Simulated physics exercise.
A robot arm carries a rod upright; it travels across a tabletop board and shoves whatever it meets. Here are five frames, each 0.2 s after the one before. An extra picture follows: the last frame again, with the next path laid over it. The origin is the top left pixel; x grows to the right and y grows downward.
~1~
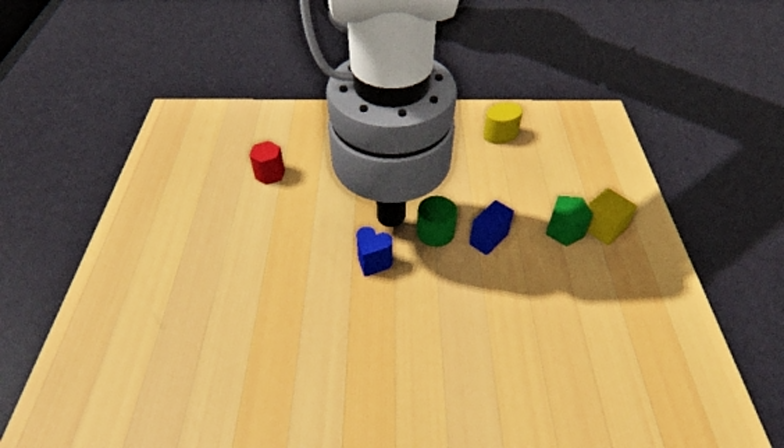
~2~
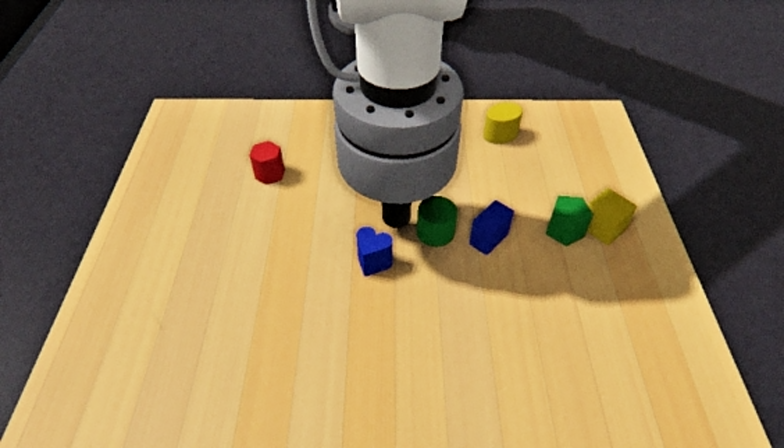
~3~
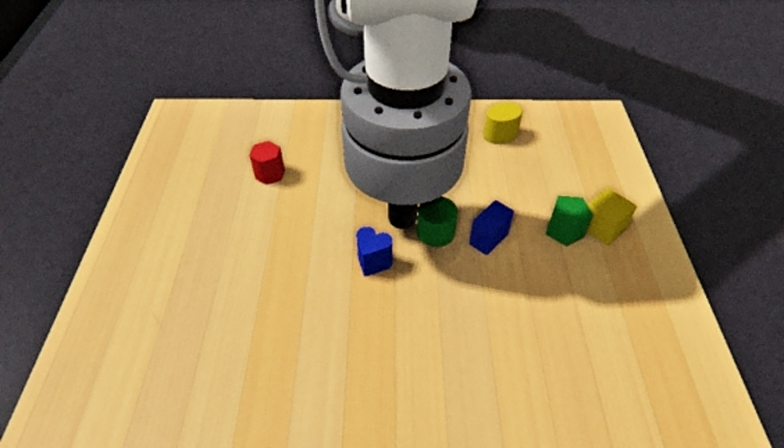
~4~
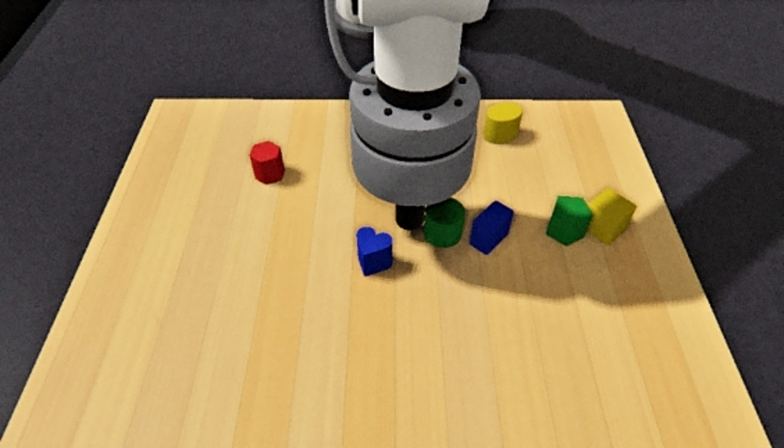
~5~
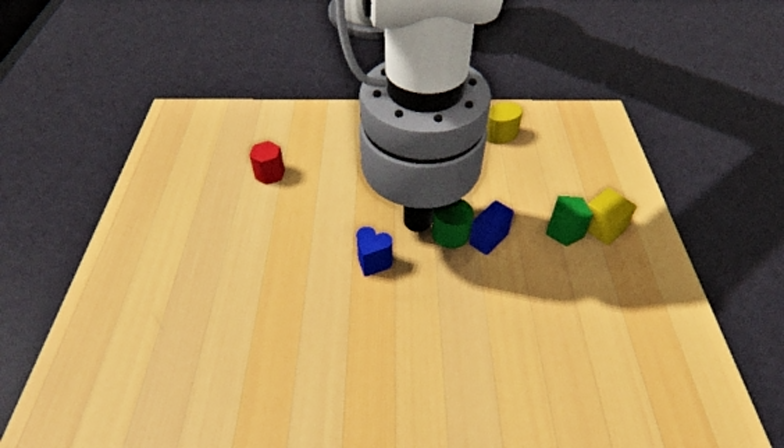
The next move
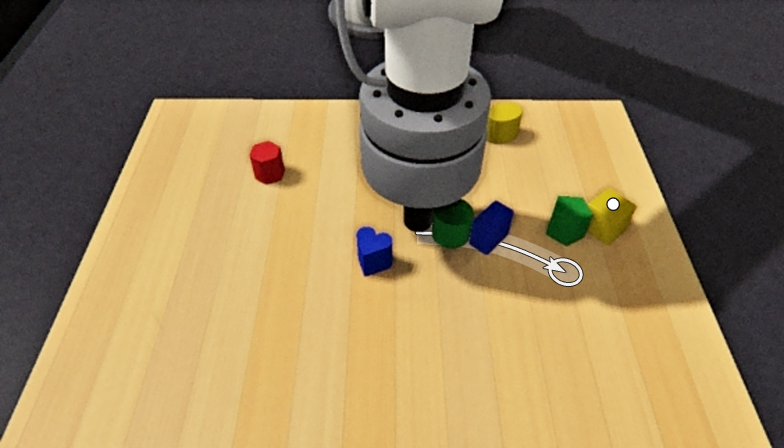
The robot arm's black rod slid slowly to the right across the wooden table, then nudged the green cylinder a short way toward the dark blue block, while the other coloured blocks stayed put.
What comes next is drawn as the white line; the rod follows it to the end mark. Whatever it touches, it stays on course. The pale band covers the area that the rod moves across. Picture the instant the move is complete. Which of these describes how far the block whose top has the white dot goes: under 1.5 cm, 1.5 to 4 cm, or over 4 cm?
It's set to move under 1.5 cm.
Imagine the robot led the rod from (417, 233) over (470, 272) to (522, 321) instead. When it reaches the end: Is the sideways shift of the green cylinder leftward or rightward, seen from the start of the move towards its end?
The shift is leftward.
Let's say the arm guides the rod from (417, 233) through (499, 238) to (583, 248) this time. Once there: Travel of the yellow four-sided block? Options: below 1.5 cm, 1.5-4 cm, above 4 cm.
Range: 1.5 to 4 cm.
Path on the board, from (417, 233) by way of (467, 236) and (517, 249) to (566, 272); the dot is on the yellow four-sided block.
What follows on the original path. One third of the way, rod at (469, 226); green cylinder at (507, 218); blue oblong at (540, 222), turned 40° anticlockwise.
Two thirds of the way, rod at (520, 239); green cylinder at (557, 242); blue oblong at (598, 234); green pentagonal block at (582, 206), turned 20° anticlockwise; yellow four-sided block at (618, 203), turned 15° clockwise.
At the end, rod at (569, 262); blue heart in place; green cylinder at (606, 272); blue oblong at (614, 238), turned 175° anticlockwise; green pentagonal block at (582, 206), turned 20° anticlockwise; yellow four-sided block at (618, 203), turned 15° clockwise.
